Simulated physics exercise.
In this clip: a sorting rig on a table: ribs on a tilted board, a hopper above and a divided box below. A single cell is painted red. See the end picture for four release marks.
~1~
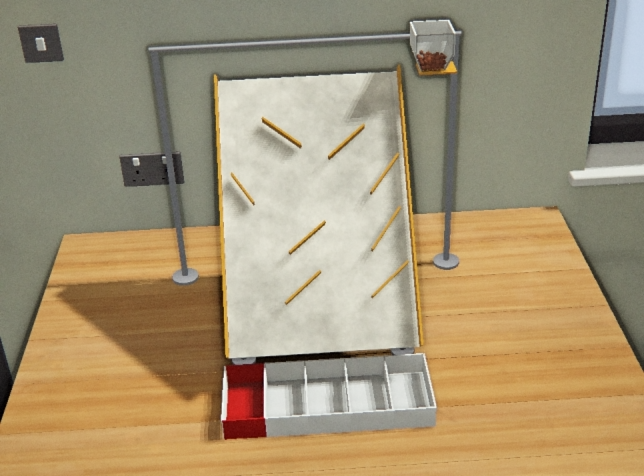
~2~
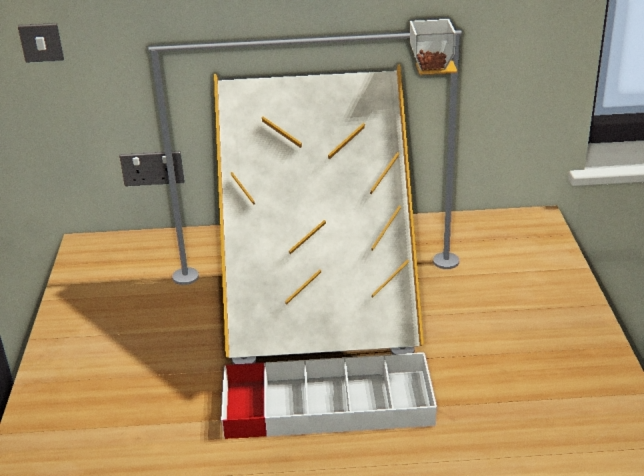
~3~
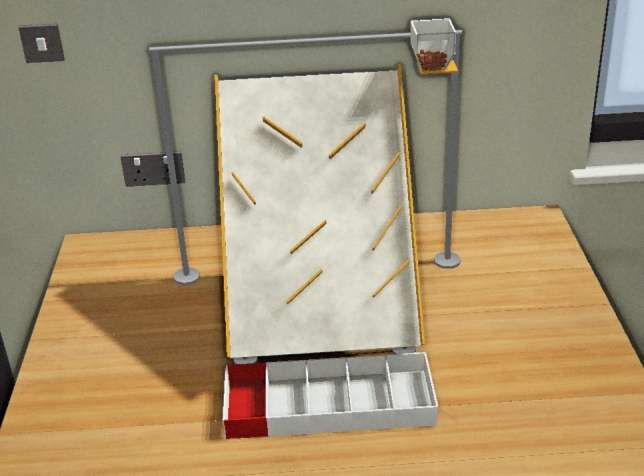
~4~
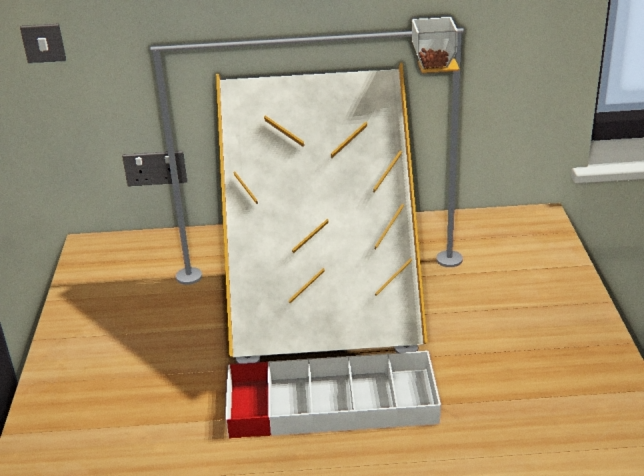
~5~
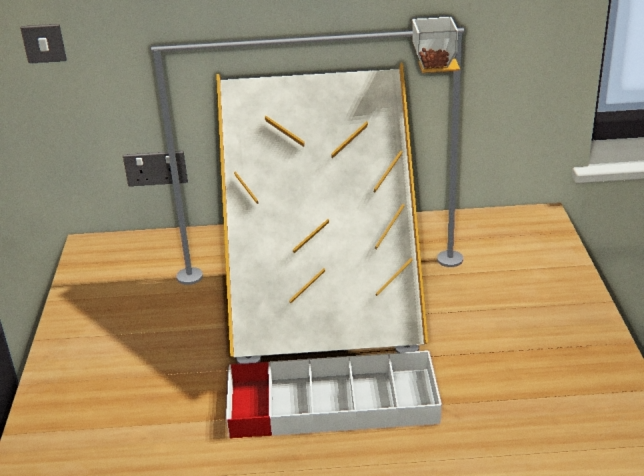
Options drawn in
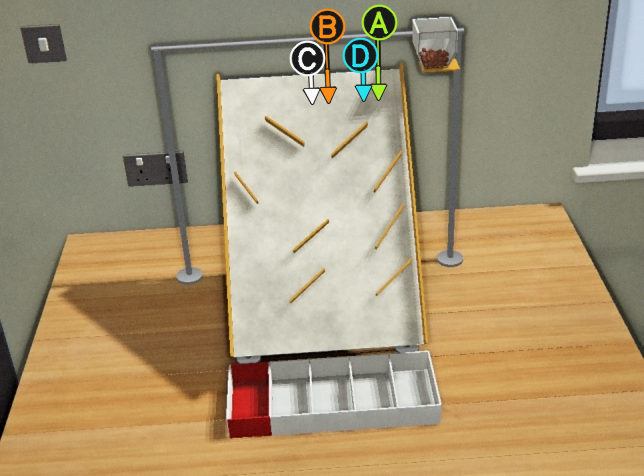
At the start, a tilted pale board with slanted wooden ribs stands on a table, a hopper of reddish-brown pieces above its upper right and a divided box below, its leftmost cell red. The view shifts very slightly, while the pieces stay in the hopper and nothing on the rig visibly moves.
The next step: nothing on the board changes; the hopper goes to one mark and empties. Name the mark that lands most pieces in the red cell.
Go for B.
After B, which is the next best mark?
Here it is mark C.
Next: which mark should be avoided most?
That is mark A.
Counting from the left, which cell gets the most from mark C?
The first from the left.
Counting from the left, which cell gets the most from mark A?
The third.
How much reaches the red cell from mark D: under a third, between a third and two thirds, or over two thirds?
Between a third and two thirds.
On the marked copy, mark A meets the board at (378, 94); mark B meets the board at (328, 97); mark C meets the board at (312, 98); mark D meets the board at (363, 95).
With A, a small share in the red cell, close to two thirds in other cells, a small share held on the board, a small share outside the box.
With B, all but a few in the red cell, a small share in other cells, only a few outside the box.
With C, close to two thirds in the red cell, close to a third in other cells, only a few outside the box.
With D, close to half in the red cell, close to a third in other cells, a small share outside the box.
